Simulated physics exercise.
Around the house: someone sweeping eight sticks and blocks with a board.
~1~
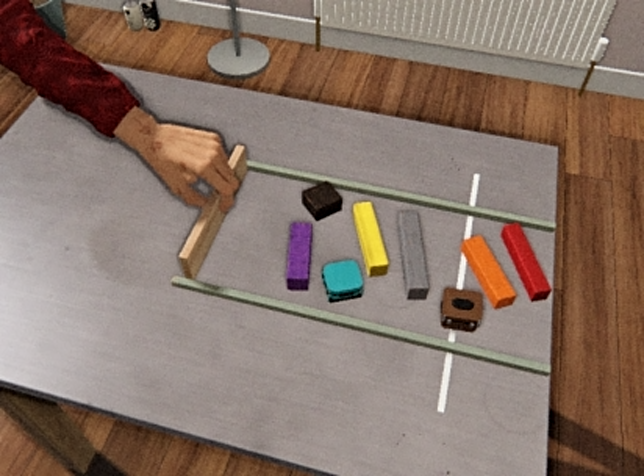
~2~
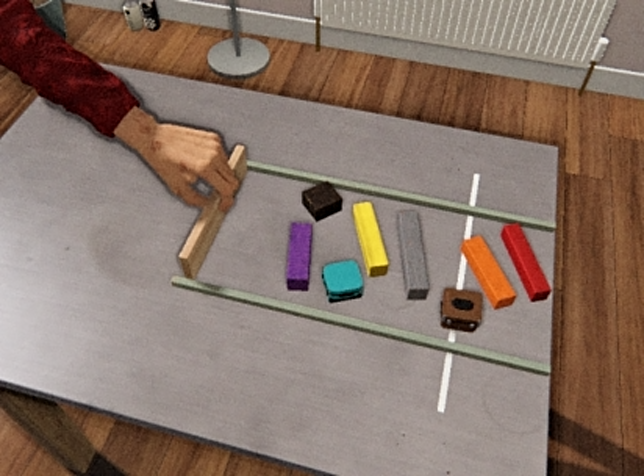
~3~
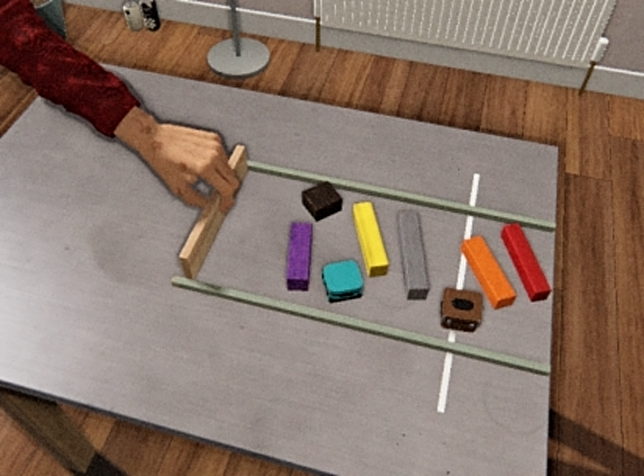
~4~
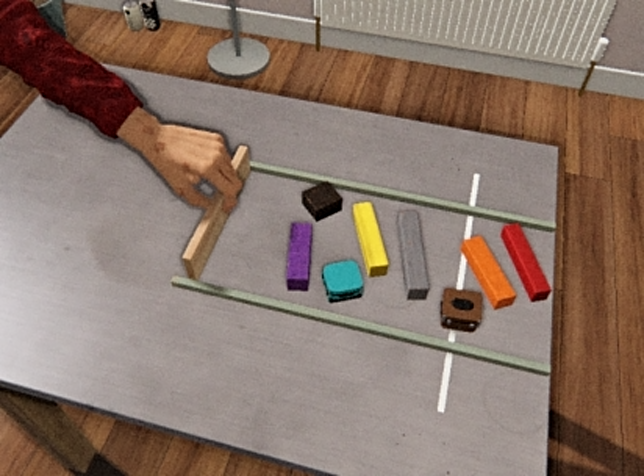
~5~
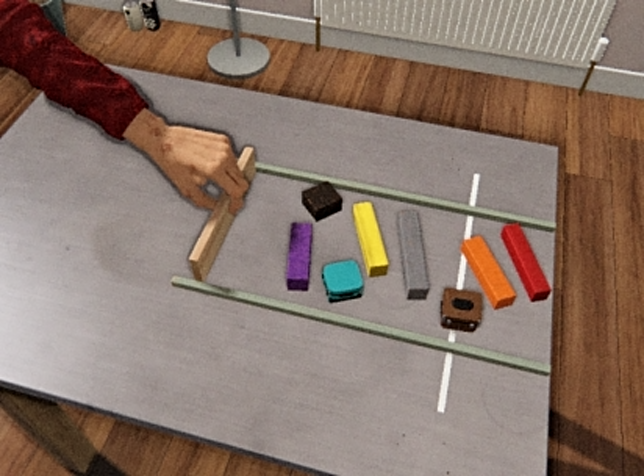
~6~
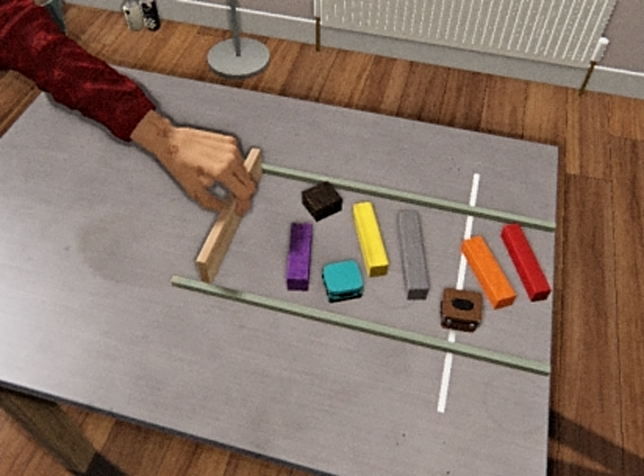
A hand slid a wooden board slowly a short way to the right between two green strips, toward a group of colourful sticks and blocks that stayed still on the grey table.
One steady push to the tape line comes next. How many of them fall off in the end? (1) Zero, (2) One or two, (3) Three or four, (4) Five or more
2.
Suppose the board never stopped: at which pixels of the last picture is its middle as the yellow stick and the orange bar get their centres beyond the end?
The yellow stick puts it at (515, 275), the orange bar at (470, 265).
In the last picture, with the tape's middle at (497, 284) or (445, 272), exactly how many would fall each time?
Result, try by try: 4, 0.
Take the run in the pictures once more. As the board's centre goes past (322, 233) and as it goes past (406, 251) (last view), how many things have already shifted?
Tally: First 4; then 7.
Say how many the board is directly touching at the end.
The number is 2.
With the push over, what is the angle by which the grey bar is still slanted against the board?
About 0 degrees.
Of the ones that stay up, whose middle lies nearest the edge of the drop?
It would be the orange bar.
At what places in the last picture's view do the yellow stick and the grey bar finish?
Yellow stick: (501, 266); grey bar: (527, 279).
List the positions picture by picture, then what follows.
Red stick (525, 261); orange bar (487, 271); brown case (460, 311); board (217, 210); tape (461, 276), in the first picture.
Orange bar (487, 272); yellow stick (370, 239), in the second picture.
Brown case (460, 311); grey bar (412, 255), in the third picture.
Red stick (525, 262); turquoise case (343, 282), in the fourth picture.
Orange bar (487, 272); board (226, 212), in the fifth picture.
Red stick (525, 262); orange bar (487, 272); brown case (460, 311); board (233, 213); tape (461, 276), in the sixth picture.
Soon after, none off yet; red stick at rest near (525, 262); orange bar at rest near (487, 272); brown case at rest near (460, 311).
By the end, the number that fall off is one or two; fallen, red stick.
